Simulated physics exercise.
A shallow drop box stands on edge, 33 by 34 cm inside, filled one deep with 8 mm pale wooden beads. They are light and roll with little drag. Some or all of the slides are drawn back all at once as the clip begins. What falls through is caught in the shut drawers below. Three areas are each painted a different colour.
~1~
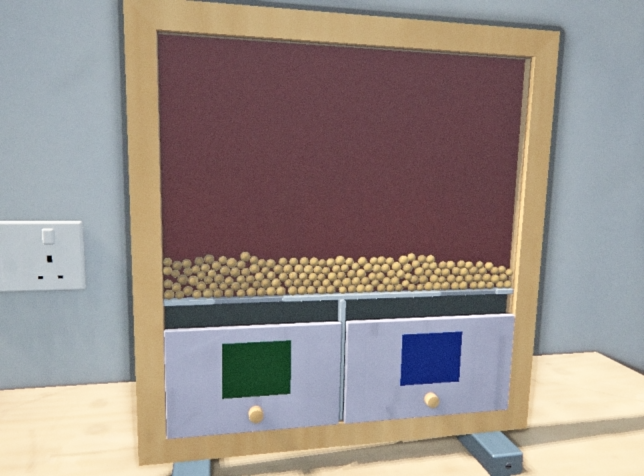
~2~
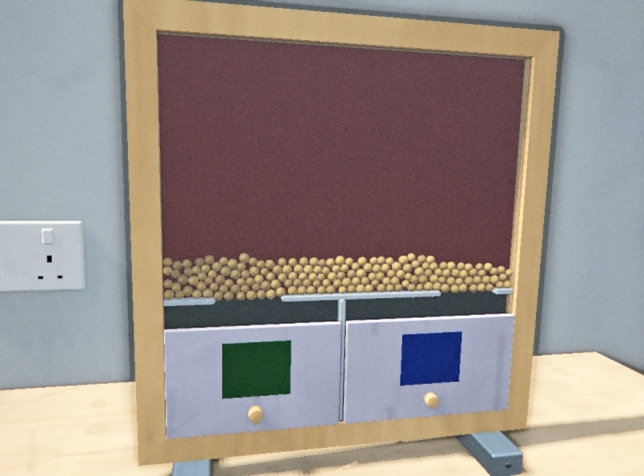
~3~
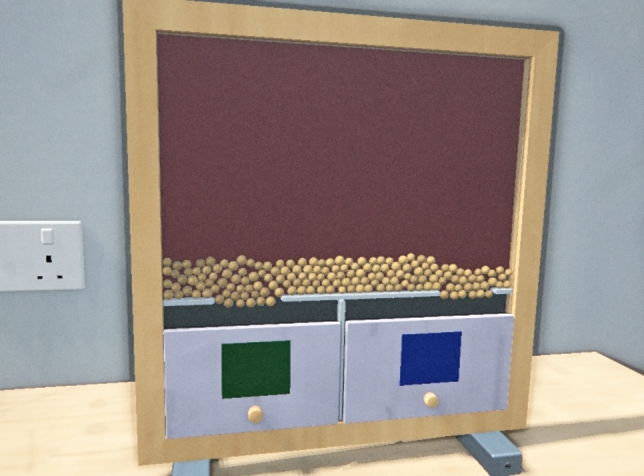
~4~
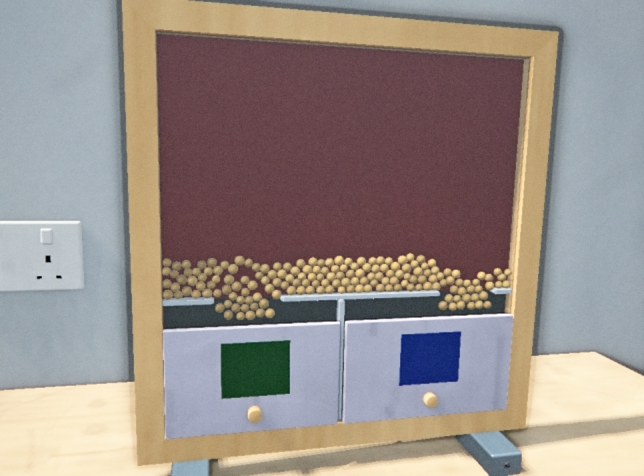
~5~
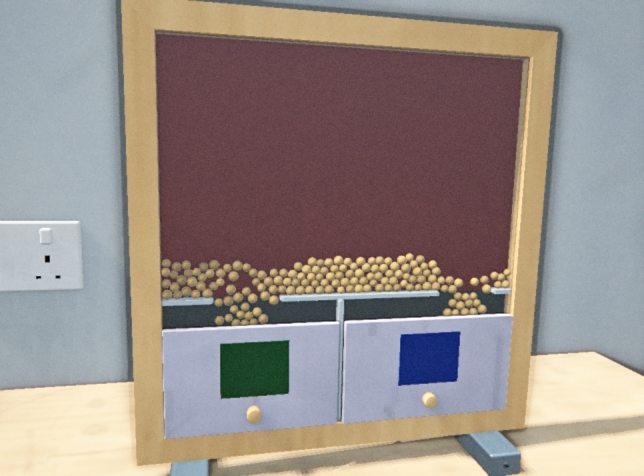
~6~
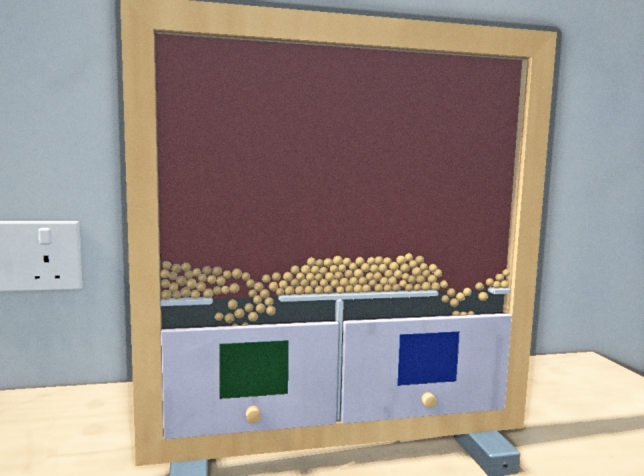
Pale wooden beads lie in a level band across a shelf in an upright, dark red-backed box, above drawers marked green and blue. Two gaps open in the shelf, one left and one near the right edge, and beads drop through both behind the drawer fronts, leaving a mound between sunken hollows.
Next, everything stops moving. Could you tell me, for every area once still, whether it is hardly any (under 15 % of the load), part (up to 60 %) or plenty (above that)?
Red store is part, blue drawer is part, green drawer is part.
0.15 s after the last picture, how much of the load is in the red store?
Roughly 50 %.
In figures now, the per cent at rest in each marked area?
Result: Red store = 40, blue drawer = 25, green drawer = 35.
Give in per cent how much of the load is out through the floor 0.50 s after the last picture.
Close to 55 in a hundred.
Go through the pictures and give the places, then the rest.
The first frame shows about 170 beads; load centre (341, 276); red (355, 74), blue (431, 358), green (257, 369); slides (209, 301) to (287, 298), (434, 293) to (497, 291).
In the second frame, 2 of 2 slides gone; load centre (341, 276); 0 out.
The third frame shows load centre (341, 276); 11 out.
The fourth frame shows load centre (337, 284); 24 out.
The fifth frame shows load centre (336, 284); 37 out.
The sixth frame shows load centre (330, 277); 50 out.
Then, 0.15 s after the last picture, 50 % are out; red 50 %, blue 15 %, green 30 %.
Then, 0.50 s after the last picture, 55 % are out; red 45 %, blue 25 %, green 35 %.
Then, 1.20 s after the last picture, 60 % are out; red 40 %, blue 25 %, green 35 %.
At rest 1.4 s after the last picture, 60 % are out; red 40 %, blue 25 %, green 35 %.
